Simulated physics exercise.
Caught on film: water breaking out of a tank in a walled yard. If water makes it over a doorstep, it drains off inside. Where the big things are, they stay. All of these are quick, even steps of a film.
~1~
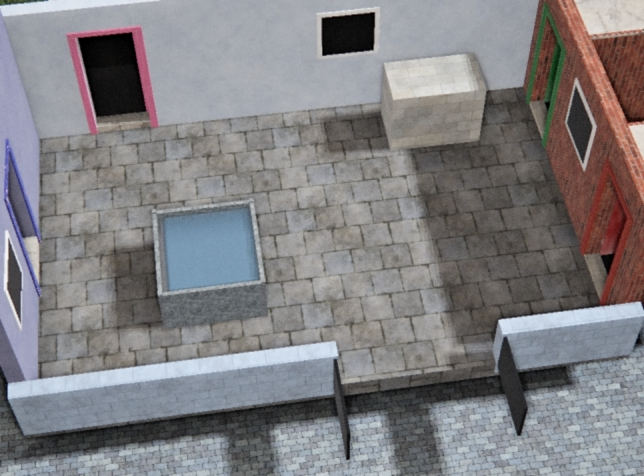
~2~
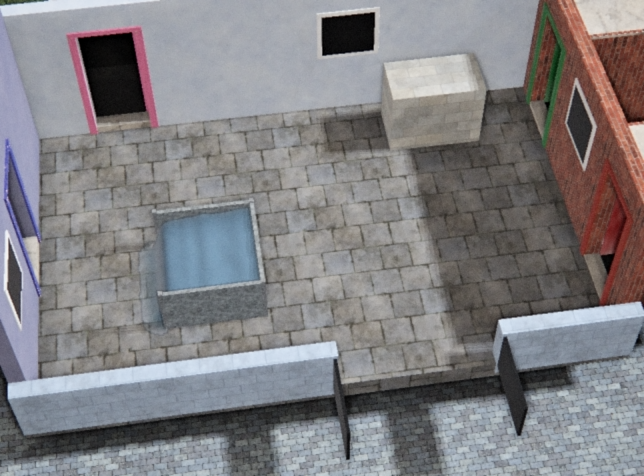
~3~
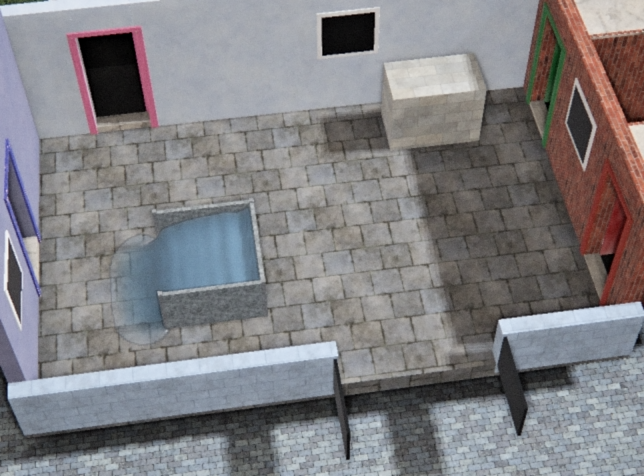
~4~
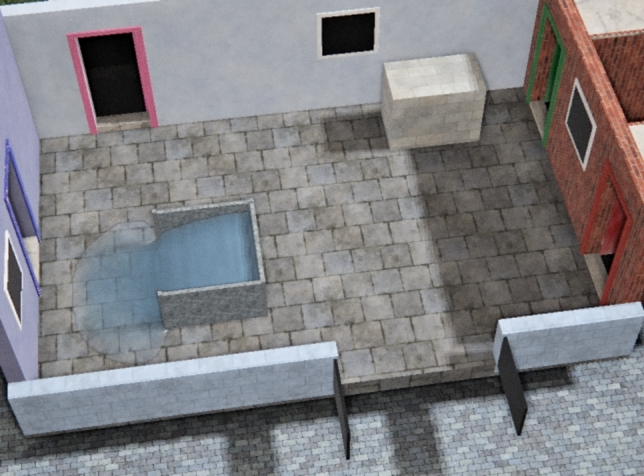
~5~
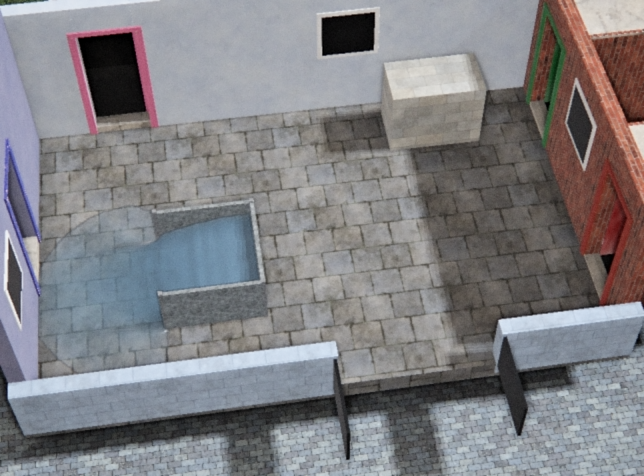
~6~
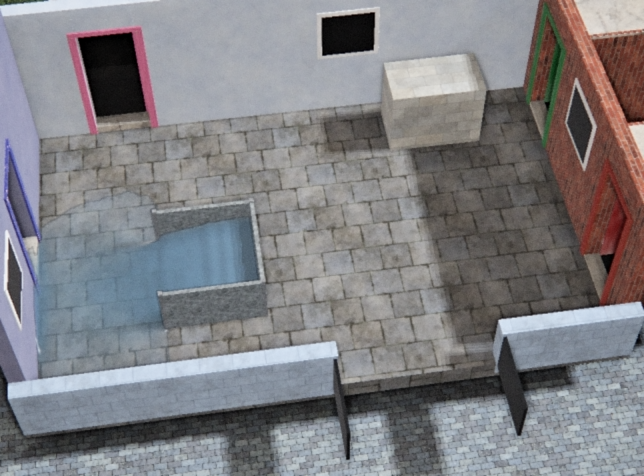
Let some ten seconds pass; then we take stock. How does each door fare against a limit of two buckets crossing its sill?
My prediction: The red door will most likely exceed two buckets, the blue door will most likely exceed two buckets, the pink door will most likely not exceed two buckets, the green door will most likely not exceed two buckets.
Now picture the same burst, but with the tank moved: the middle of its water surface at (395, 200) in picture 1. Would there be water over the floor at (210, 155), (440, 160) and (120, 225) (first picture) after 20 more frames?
Points in order: Inundated; not reached; inundated.
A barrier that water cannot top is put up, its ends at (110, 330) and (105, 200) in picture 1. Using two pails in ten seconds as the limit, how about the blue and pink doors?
I'd say the blue one falls short of it and the pink one overshoots.
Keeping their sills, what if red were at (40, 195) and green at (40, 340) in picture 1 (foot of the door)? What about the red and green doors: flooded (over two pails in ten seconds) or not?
Result - red door door exceeds the limit; green door door exceeds the limit.
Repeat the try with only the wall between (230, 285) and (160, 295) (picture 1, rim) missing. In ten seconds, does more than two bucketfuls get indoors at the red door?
Red door: Over the line.
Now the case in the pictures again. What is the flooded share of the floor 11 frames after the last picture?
Roughly 20 percent, I'd say.
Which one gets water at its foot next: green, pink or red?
Call: The pink door.
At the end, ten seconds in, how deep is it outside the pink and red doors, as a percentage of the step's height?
Roughly 10 % and 220 %, respectively.
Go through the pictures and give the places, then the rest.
Still water in the open tank at (208, 249), in the first frame.
Water pours out at (164, 276) and has run to (164, 331), in the second frame.
The front is at (144, 340), out from the gap at (164, 277), in the third frame.
Water pours out at (164, 278) and has run to (94, 343), in the fourth frame.
The front is at (39, 322), out from the gap at (164, 278), in the fifth frame.
The front is at (39, 375), out from the gap at (164, 279), in the sixth frame.
A moment on, water covers 20 % of the floor; the red door not reached, the blue door over two buckets in, the pink door not reached, the green door not reached.
Next, water covers 20 % of the floor; the red door not reached, the blue door far over two buckets in, the pink door wet at the sill, nothing in, the green door not reached.
Then, water covers 40 % of the floor; the red door not reached, the blue door far over two buckets in, the pink door wet at the sill, nothing in, the green door not reached.
Later, water covers 80 % of the floor; the red door under two buckets in, the blue door far over two buckets in, the pink door under two buckets in, the green door not reached.
In the end, water covers 90 % of the floor; the red door over two buckets in, the blue door far over two buckets in, the pink door under two buckets in, the green door wet at the sill, nothing in.
